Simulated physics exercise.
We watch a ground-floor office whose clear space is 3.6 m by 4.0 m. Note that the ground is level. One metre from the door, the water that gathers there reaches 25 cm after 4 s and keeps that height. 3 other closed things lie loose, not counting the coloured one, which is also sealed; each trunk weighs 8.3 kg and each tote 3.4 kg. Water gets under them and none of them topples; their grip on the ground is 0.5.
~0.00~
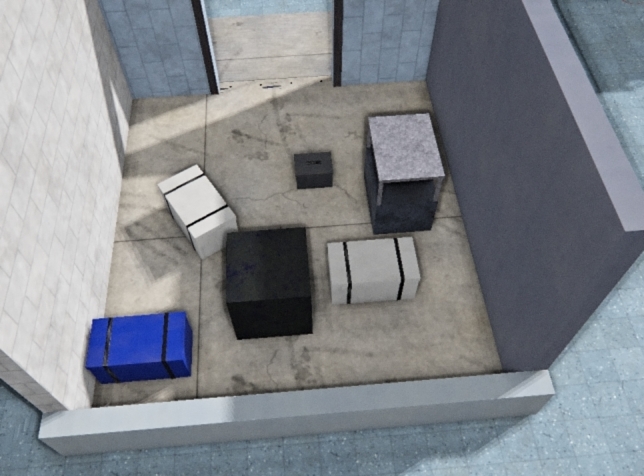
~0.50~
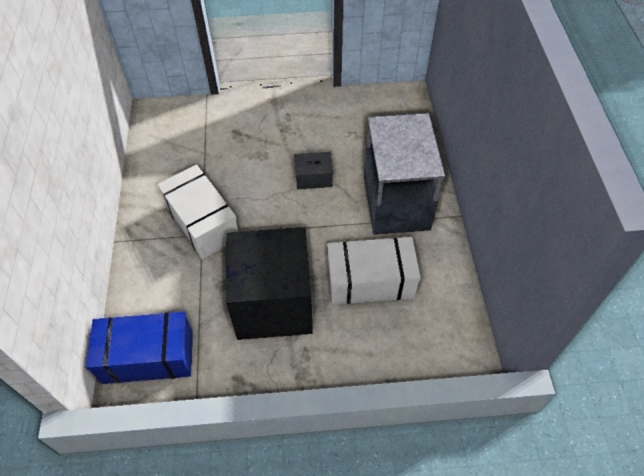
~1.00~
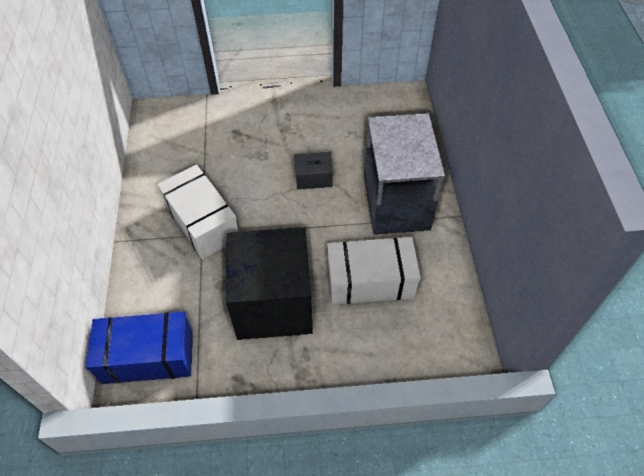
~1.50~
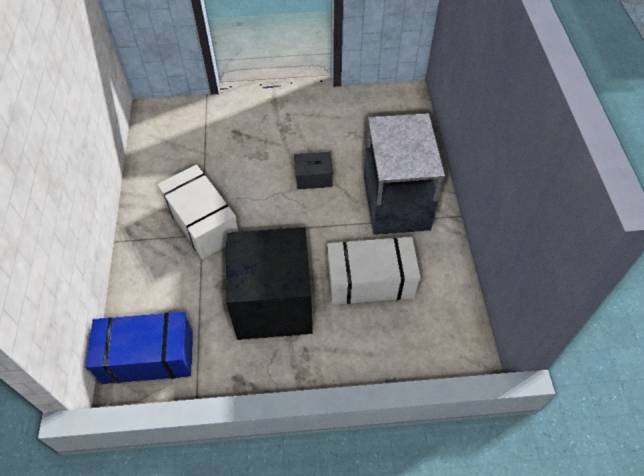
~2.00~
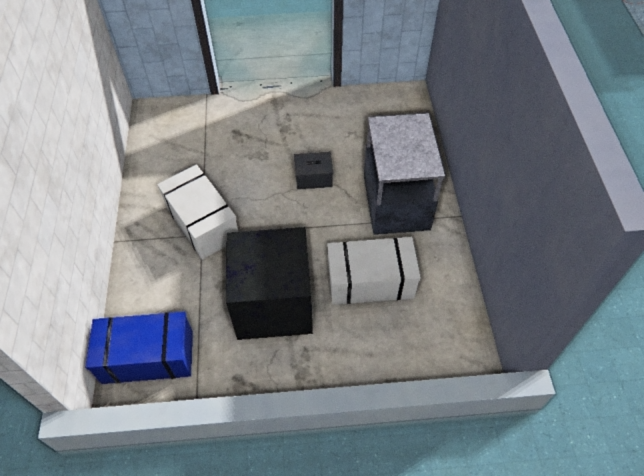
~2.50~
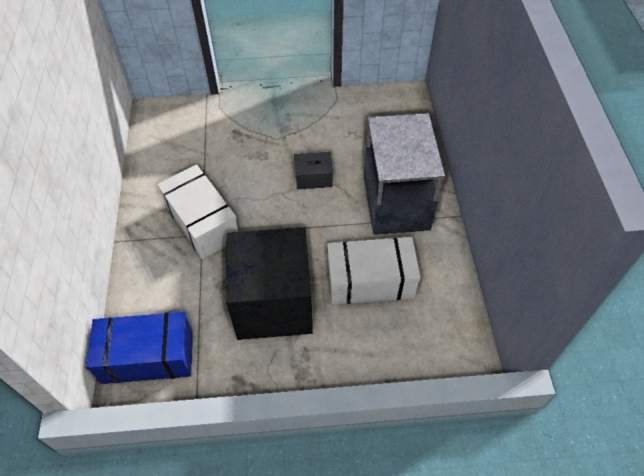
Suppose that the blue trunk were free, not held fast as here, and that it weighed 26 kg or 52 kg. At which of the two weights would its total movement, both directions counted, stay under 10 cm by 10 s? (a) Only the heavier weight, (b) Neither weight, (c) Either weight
Neither weight (b).
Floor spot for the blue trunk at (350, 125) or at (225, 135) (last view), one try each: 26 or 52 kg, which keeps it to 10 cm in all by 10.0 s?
The big mass is needed; both masses fail.
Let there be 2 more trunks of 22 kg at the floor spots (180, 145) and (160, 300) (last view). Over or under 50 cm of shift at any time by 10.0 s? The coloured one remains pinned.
Result, in order - falls shy; falls shy.
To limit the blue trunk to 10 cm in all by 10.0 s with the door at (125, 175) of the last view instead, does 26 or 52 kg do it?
Under that change the large mass is required.
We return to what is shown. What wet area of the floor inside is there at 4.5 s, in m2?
Close to 7.5 m2, I'd say.
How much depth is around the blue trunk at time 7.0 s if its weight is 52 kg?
Something like 9 centimetres.
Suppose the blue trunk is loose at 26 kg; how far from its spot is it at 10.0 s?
About 100 cm off its spot.
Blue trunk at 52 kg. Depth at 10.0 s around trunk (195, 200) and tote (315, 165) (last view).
Roughly 14 and 16 cm.
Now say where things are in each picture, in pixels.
In the first frame, the blue trunk at (137, 339), on the bottom; 0.0 m2 under water; 0 of 4 have shifted.
In the second frame, the blue trunk at (137, 339) rests on the ground; 0.0 m2 under water; 0 of 4 have shifted.
In the third frame, the blue trunk at (137, 339), on the bottom; water covers 0.0 m2; 0 of 4 have shifted.
In the fourth frame, the blue trunk at (137, 339), on the bottom; water covers 0.0 m2; 0 of 4 have shifted.
In the fifth frame, the blue trunk at (137, 339) rests on the ground; 0.1 m2 under water; 0 of 4 have shifted.
In the sixth frame, the blue trunk at (137, 339), on the bottom; water covers 0.8 m2; 0 of 4 have shifted.
After 3.5 s the blue trunk would be 0 cm from its start with 26 kg and 0 cm from its start with 52 kg; 0 cm of water round it then.
After 4.5 s the blue trunk would be 0 cm from its start with 26 kg and 0 cm from its start with 52 kg; 0 cm of water round it then.
After 7.0 s the blue trunk would be 39 cm from its start with 26 kg and 17 cm from its start with 52 kg; 9 cm of water round it then.
After 10.0 s the blue trunk would be 102 cm from its start with 26 kg and 37 cm from its start with 52 kg; 18 cm of water round it then.
